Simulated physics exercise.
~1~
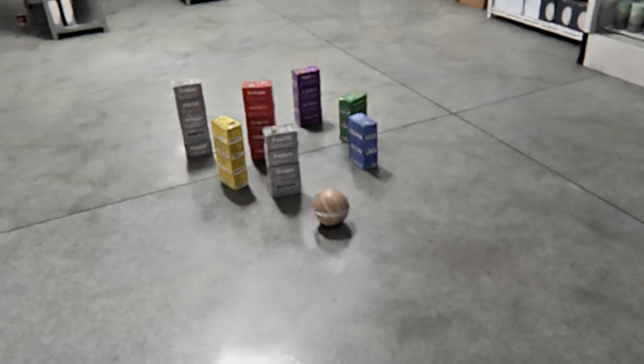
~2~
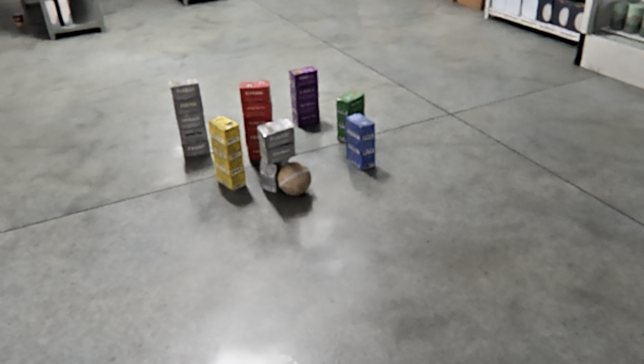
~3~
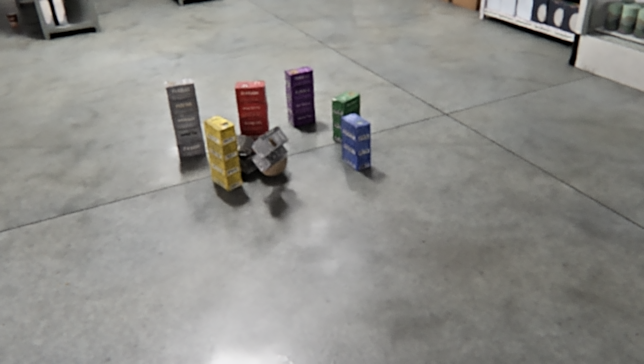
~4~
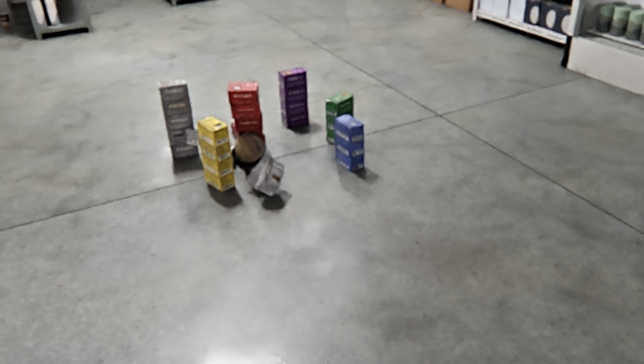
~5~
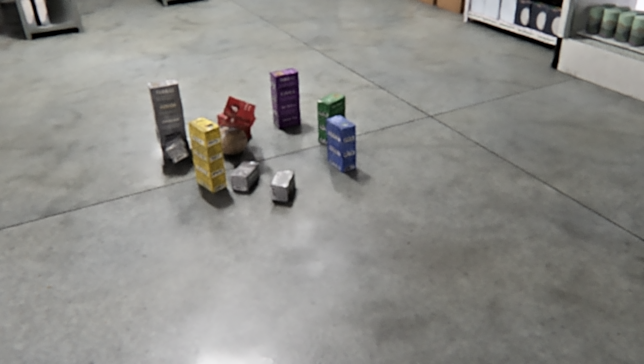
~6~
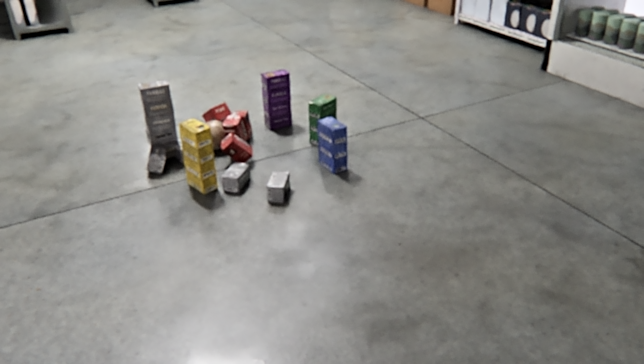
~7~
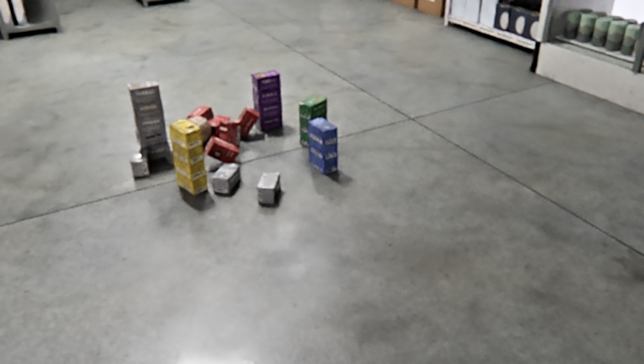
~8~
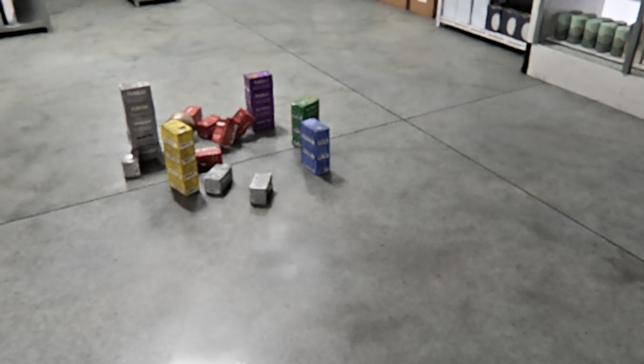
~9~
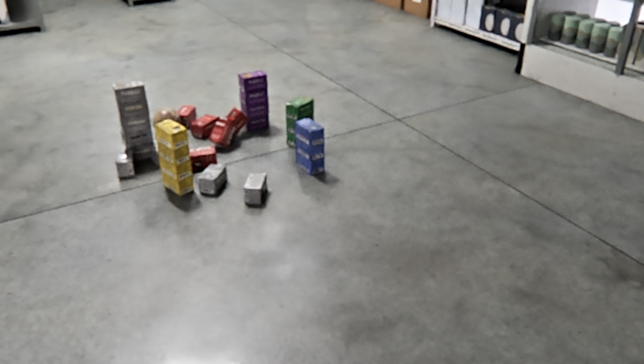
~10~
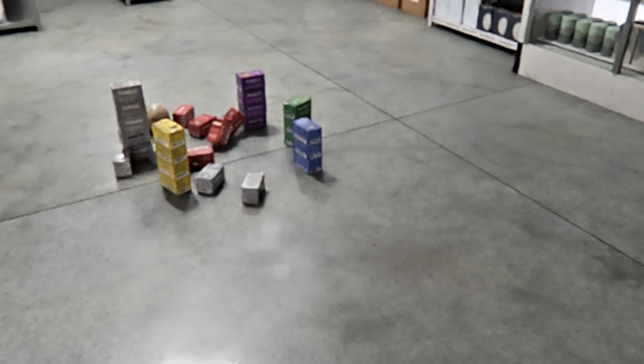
On a smooth grey concrete floor with shelving along the far edge, seen from above, seven columns of small packets stand in a loose cluster. Two are grey, with yellow, red and purple ones among them and green and blue at the right. A wooden ball rolls away from the viewer into the front grey column, which buckles and scatters its packets. The ball carries on into the red column, which topples into a loose heap. As the view drifts right, the ball slips behind the yellow column towards the rear grey one, leaving the other columns standing.
